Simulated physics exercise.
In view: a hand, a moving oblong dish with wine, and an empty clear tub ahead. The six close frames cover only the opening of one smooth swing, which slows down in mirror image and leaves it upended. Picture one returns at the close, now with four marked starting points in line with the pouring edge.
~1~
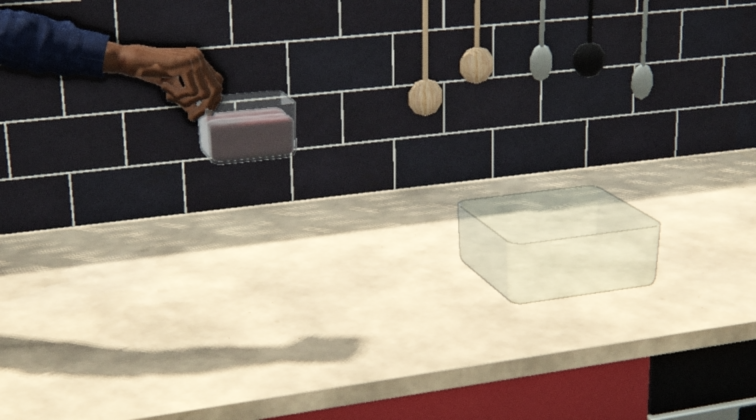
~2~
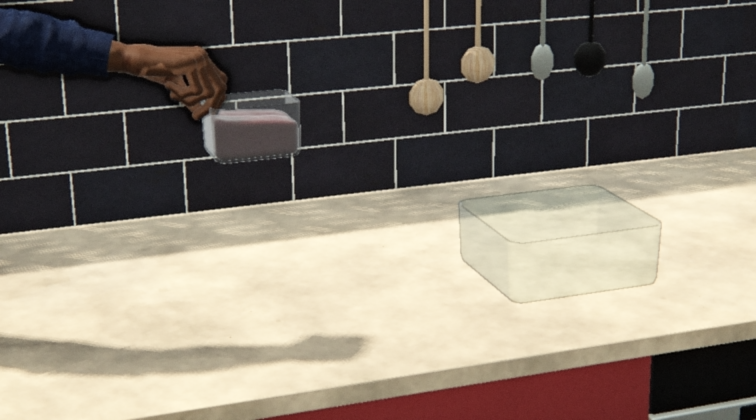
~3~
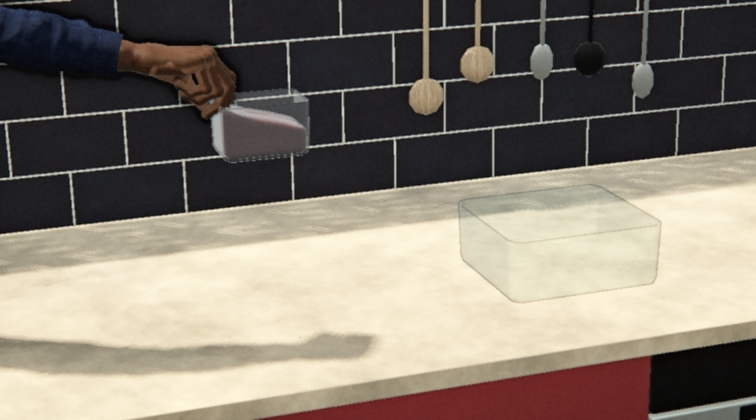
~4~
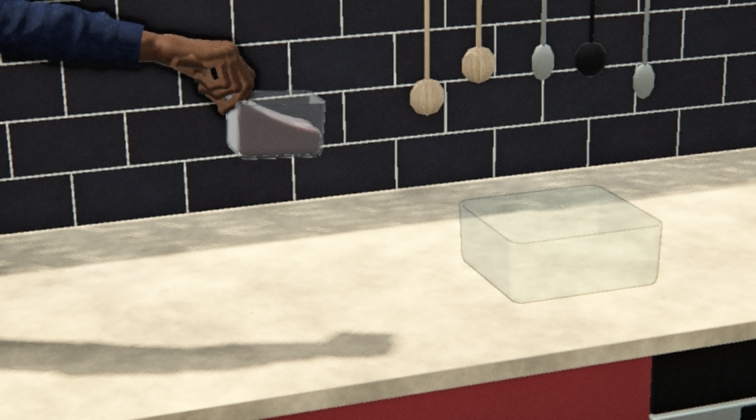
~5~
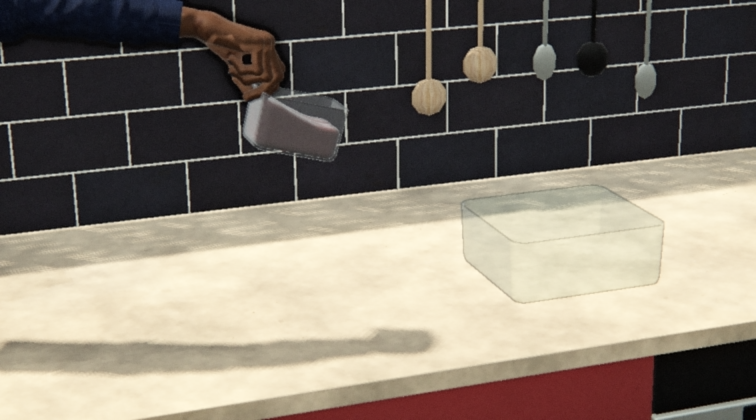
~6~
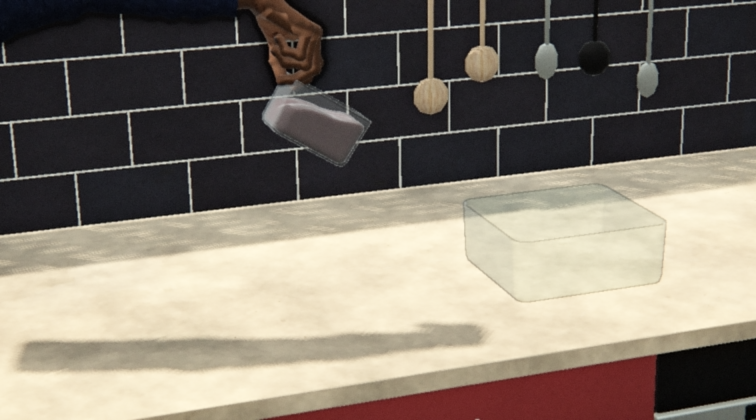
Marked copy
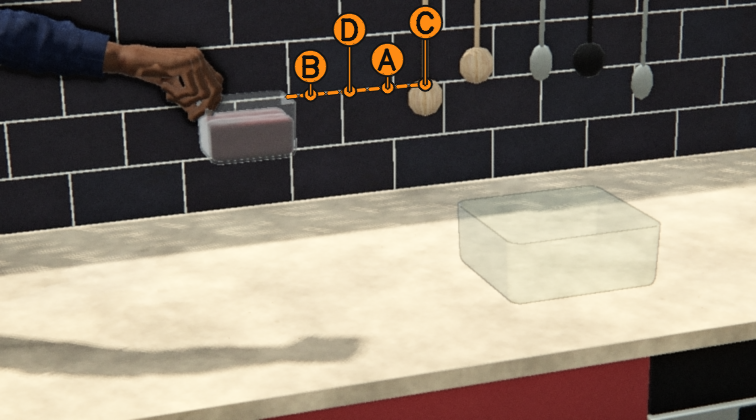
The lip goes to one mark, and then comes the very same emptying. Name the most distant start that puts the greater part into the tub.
It is B.
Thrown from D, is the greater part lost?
No, not at all.
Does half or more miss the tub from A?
No.
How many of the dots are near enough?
All four.
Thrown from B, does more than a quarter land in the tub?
Yes.
In orange, A at (387, 87); B at (310, 94); C at (425, 84); D at (349, 91).
For spot A, about 72 % lands in the tub, 8 % falls short and 20 % goes beside or beyond.
For spot B, about 71 % lands in the tub, 17 % falls short and 12 % goes beside or beyond.
For spot C, about 88 % lands in the tub, 4 % falls short and 8 % goes beside or beyond.
For spot D, about 73 % lands in the tub, 9 % falls short and 18 % goes beside or beyond.
